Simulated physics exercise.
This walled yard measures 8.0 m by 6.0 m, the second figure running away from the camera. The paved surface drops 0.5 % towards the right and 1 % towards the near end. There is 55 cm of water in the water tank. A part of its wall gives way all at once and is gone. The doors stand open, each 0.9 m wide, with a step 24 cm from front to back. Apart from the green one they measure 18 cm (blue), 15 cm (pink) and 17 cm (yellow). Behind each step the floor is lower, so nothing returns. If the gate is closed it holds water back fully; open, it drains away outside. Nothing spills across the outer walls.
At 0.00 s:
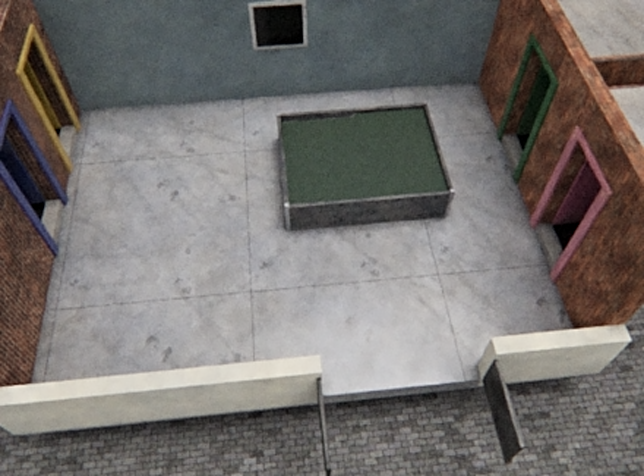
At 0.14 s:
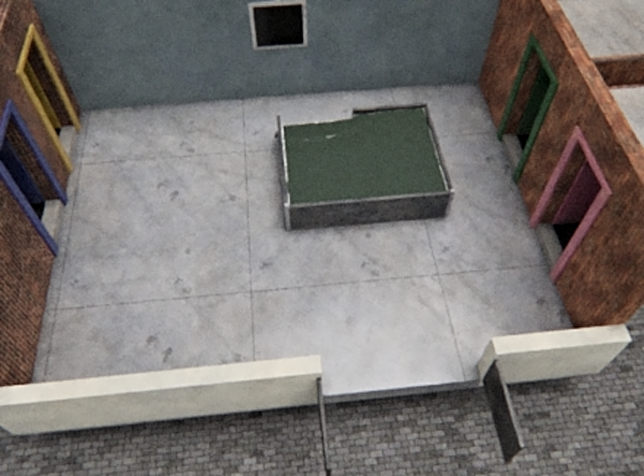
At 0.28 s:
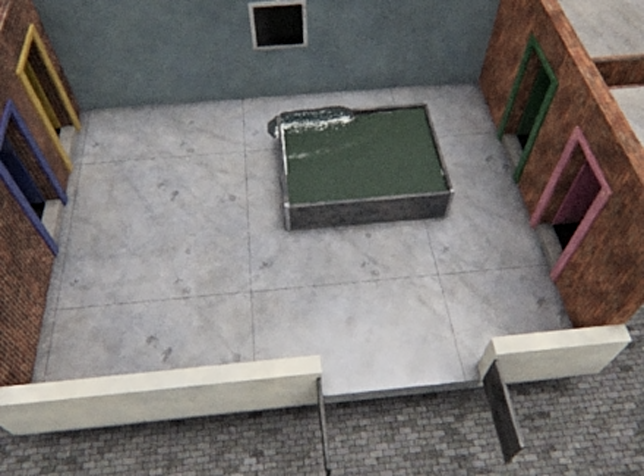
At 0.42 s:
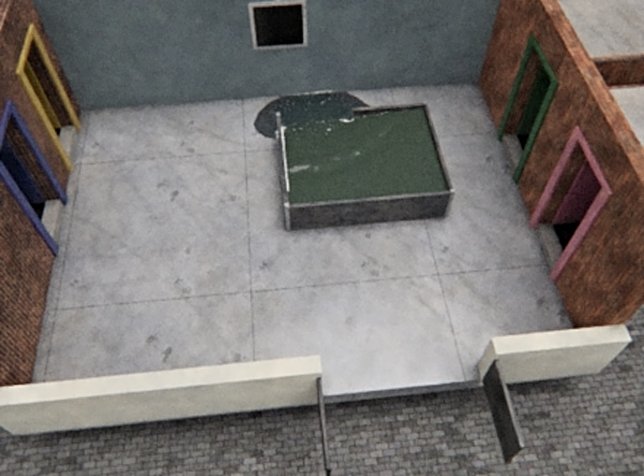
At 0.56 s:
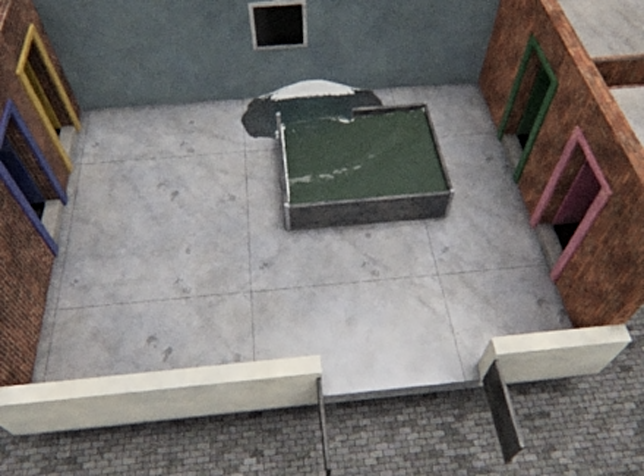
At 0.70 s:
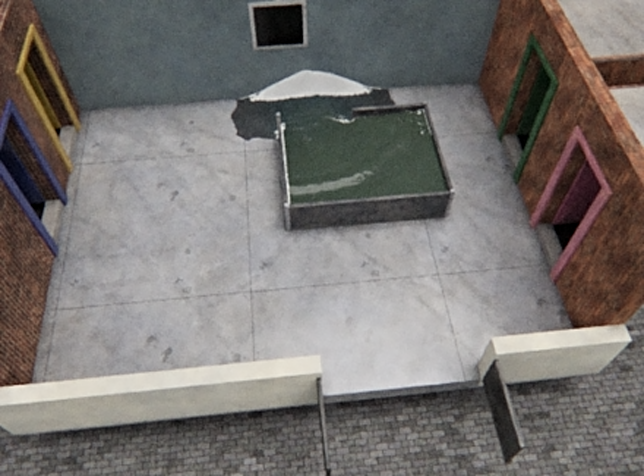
Dark water pouring through a gap in the far side of a raised tank, spreading across paving and reaching the back wall.
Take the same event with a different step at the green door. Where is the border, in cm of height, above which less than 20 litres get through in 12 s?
At least 7 cm or so.
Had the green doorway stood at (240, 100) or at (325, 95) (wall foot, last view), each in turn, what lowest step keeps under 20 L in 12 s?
Roughly 17 and 35 cm.
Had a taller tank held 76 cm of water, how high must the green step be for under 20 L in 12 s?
Some 11.0 cm.
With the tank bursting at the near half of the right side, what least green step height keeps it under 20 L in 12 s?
About 27 cm.
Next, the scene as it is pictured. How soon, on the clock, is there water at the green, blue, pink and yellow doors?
Arrival: Green 2.4 s, blue 3.0 s, pink 3.4 s, yellow 2.2 s.
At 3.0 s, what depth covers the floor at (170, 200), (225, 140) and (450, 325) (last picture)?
Roughly 2, 4 and 0 cm, in turn.
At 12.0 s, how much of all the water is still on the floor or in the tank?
Roughly 88 in a hundred.
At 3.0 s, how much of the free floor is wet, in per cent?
Some 35 per cent of it.
After 1.4 s water covers 10 % of the floor, deepest (42 cm) near (311, 101); it has not reached the green door.
After 3.0 s water covers 35 % of the floor, deepest (30 cm) near (302, 102); 9 cm at the green door, 0 litres in over its 18 cm step.
After 12.0 s water covers 90 % of the floor, deepest (12 cm) near (543, 356); 5 cm at the green door, 0 litres in over its 18 cm step.
At the green door as built, the water arrived by 2.5 s and peaked near 11 cm at 4.6 s.
With a step of 6.5 cm, 27 litres would have come in within the 12 s; with 8 cm, 13 litres. So under 20 litres takes about 7 cm.
